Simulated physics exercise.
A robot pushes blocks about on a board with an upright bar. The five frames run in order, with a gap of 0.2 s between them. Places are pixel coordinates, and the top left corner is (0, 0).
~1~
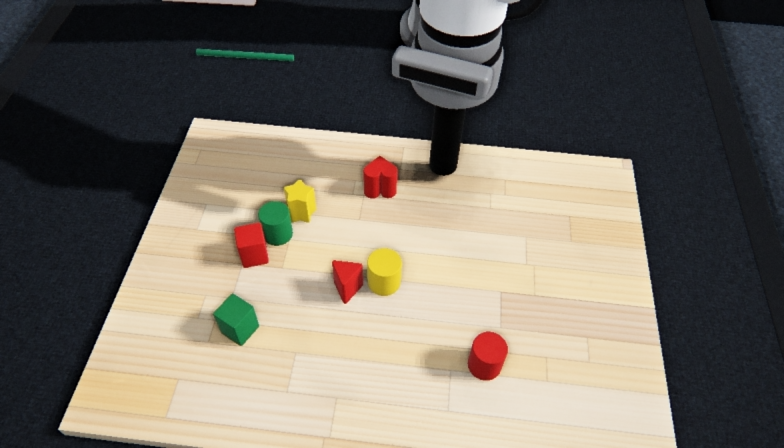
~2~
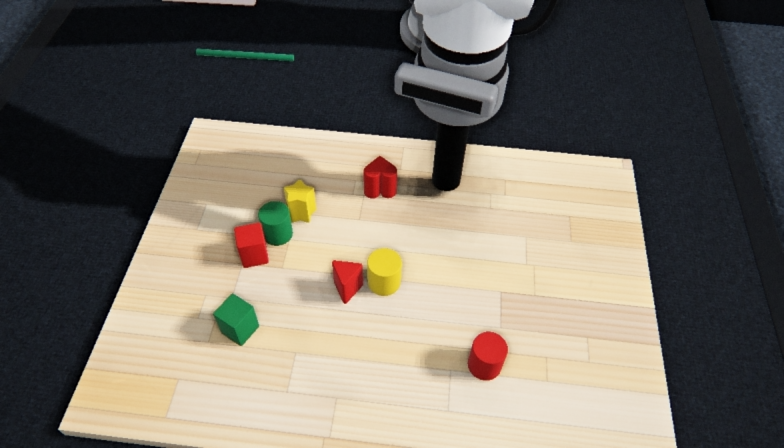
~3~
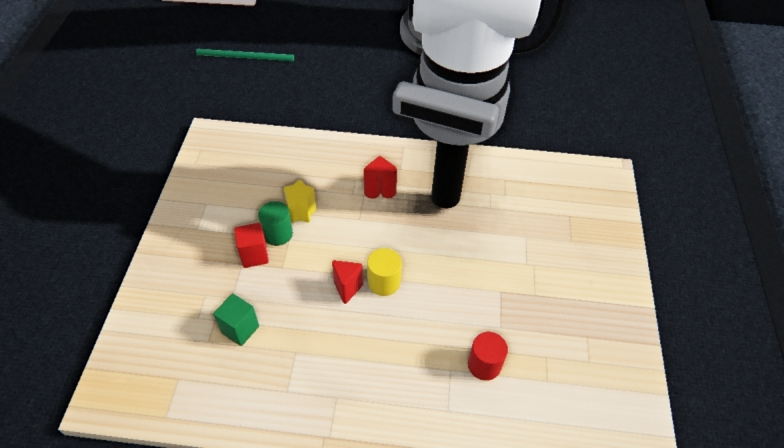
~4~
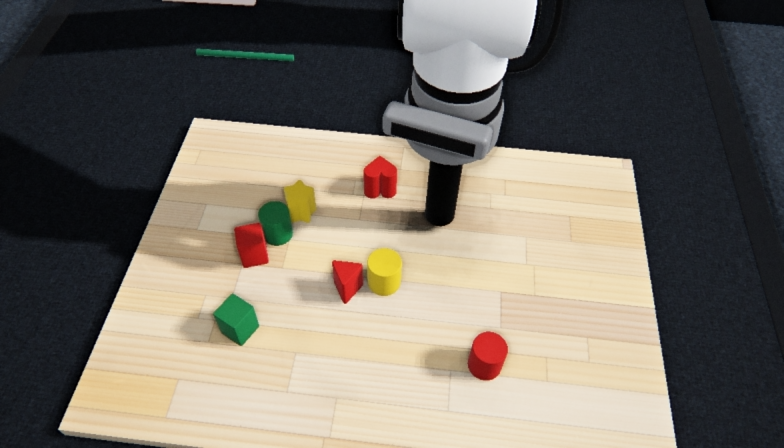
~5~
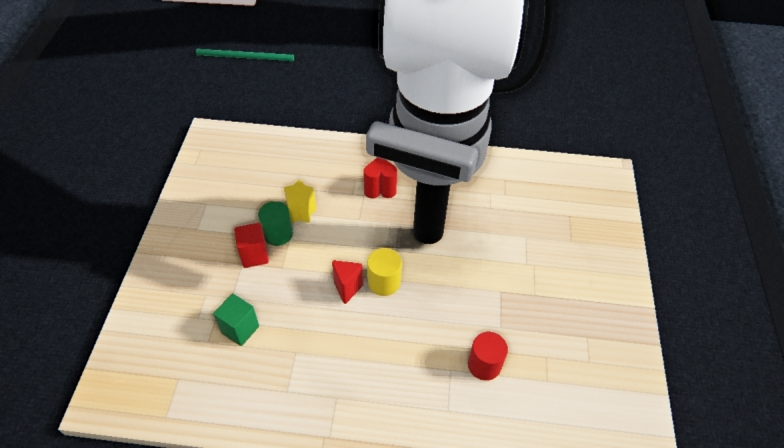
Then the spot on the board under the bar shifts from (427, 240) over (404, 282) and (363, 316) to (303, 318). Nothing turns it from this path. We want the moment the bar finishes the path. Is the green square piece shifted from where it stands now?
No, I don't think so.
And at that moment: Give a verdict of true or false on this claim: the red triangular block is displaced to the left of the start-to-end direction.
Verdict: False.
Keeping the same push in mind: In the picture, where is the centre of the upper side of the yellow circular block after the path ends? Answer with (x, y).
By then it is at (288, 271).
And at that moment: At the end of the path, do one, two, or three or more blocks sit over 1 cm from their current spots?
By the end, two blocks will have moved.
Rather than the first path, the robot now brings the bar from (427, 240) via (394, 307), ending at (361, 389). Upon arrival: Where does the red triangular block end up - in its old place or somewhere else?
Somewhere new.
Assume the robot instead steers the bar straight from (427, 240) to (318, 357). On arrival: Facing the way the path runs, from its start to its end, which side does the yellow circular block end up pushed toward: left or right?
It's pushed right.
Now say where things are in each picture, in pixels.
The first picture shows bar's lower end at (443, 166); green square piece at (233, 310); red triangular block at (346, 270); yellow circular block at (385, 262).
The second picture shows bar at (446, 181); blocks still.
The third picture shows bar at (446, 197); blocks still.
The fourth picture shows bar at (440, 215); blocks still.
The fifth picture shows bar at (428, 232); green square piece at (233, 310); red triangular block at (346, 270); yellow circular block at (385, 262).
On the path given first. One third of the way, bar at (405, 275); red triangular block at (342, 270); yellow circular block at (373, 270).
Two thirds of the way, bar at (363, 309); red triangular block at (321, 262), turned 20° clockwise; yellow circular block at (331, 283).
At the end, bar at (302, 312); green square piece still; red triangular block at (312, 254), turned 75° clockwise; yellow circular block at (288, 271).
